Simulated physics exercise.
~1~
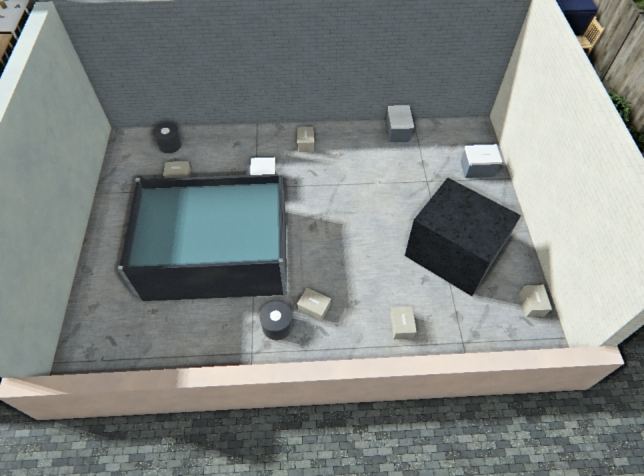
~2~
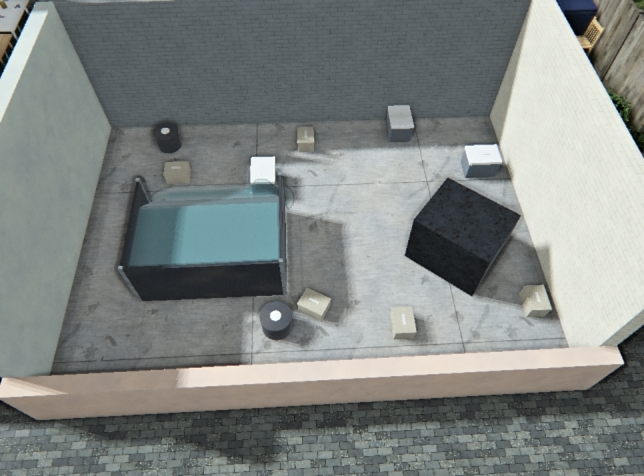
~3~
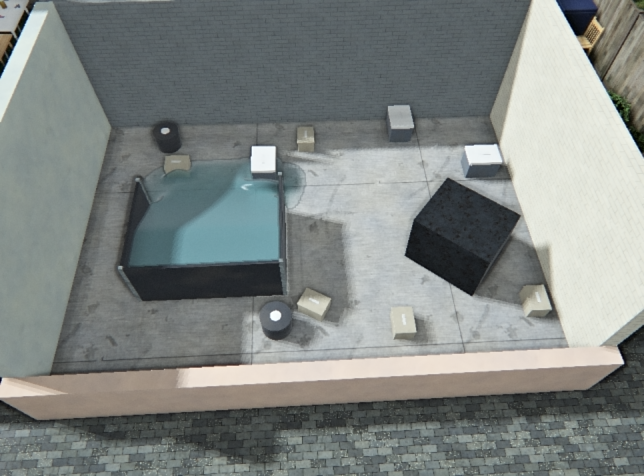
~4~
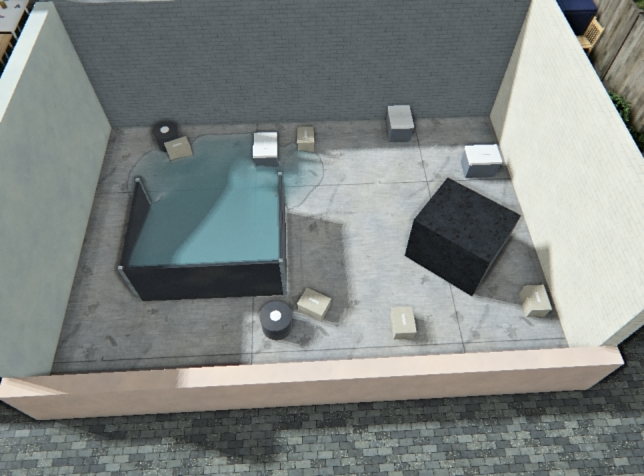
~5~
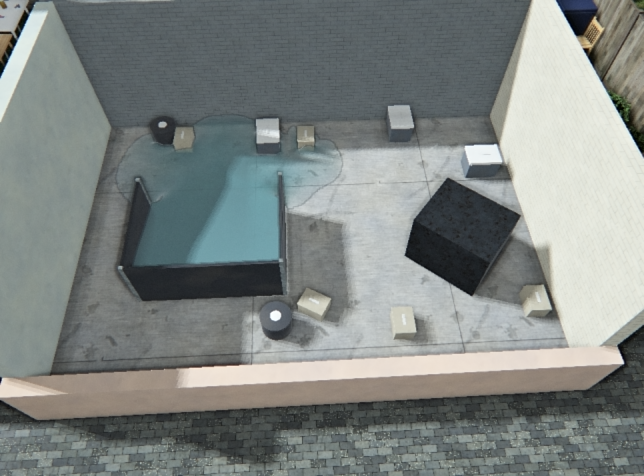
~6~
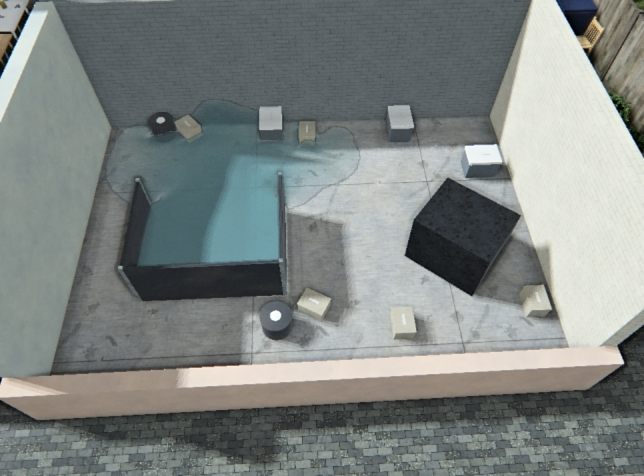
Water poured out through the open back side of a dark-walled tank and spread across the walled yard's floor, pushing a pale box and a few smaller objects nearby toward the back wall.
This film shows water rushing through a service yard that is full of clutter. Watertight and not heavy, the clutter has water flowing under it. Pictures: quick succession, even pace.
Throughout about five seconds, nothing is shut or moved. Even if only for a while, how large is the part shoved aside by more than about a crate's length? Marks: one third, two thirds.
I expect the share pushed well aside to be two thirds or higher.
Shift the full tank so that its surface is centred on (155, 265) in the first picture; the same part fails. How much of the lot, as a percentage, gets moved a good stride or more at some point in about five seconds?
About 70 per cent.
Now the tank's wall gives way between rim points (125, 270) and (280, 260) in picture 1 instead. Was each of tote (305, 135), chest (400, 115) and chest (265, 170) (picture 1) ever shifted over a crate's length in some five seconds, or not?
Object by object: Short of it, short of it, short of it.
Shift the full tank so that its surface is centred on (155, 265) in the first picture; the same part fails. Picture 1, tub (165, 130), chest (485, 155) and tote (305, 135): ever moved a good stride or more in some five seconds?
The three, one by one: Past that mark, past that mark and past that mark.
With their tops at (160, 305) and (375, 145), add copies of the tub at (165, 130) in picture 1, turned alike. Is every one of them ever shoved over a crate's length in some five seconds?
Result by item: Stays where it is / gets dislodged.
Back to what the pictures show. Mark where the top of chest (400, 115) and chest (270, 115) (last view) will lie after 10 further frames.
(467, 138) and (388, 130), about.
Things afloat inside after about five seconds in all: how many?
5 in all.
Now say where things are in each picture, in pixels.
In the first frame, a chest at (263, 170) rests on the ground; a tote at (176, 168) rests on the ground; 0 of 10 have shifted.
In the second frame, a chest at (263, 169), on the bottom; a tote at (176, 168), on the bottom; 0 of 10 have shifted.
In the third frame, a chest at (263, 158) rests on the ground, close to its start; a tote at (176, 162), on the bottom, close to its start; 2 of 10 have shifted.
In the fourth frame, a chest at (265, 144), on the bottom, a stride from its start; a tote at (177, 145) rests on the ground, a stride from its start; 2 of 10 have shifted.
In the fifth frame, a chest at (267, 129) rests on the ground, a stride from its start; a tote at (183, 135), on the bottom, a stride from its start; 3 of 10 have shifted.
In the sixth frame, a chest at (270, 117), on the bottom, a stride from its start; a tote at (187, 124), afloat, a stride from its start; 4 of 10 have shifted.
A moment on, 2 of 10 are well off their spots; 4 afloat.
Next, 5 of 10 are well off their spots; 3 afloat.
Later, 6 of 10 are well off their spots; 5 afloat.
In the end, 6 of 10 are well off their spots, and 7 have been at some point; 5 afloat.
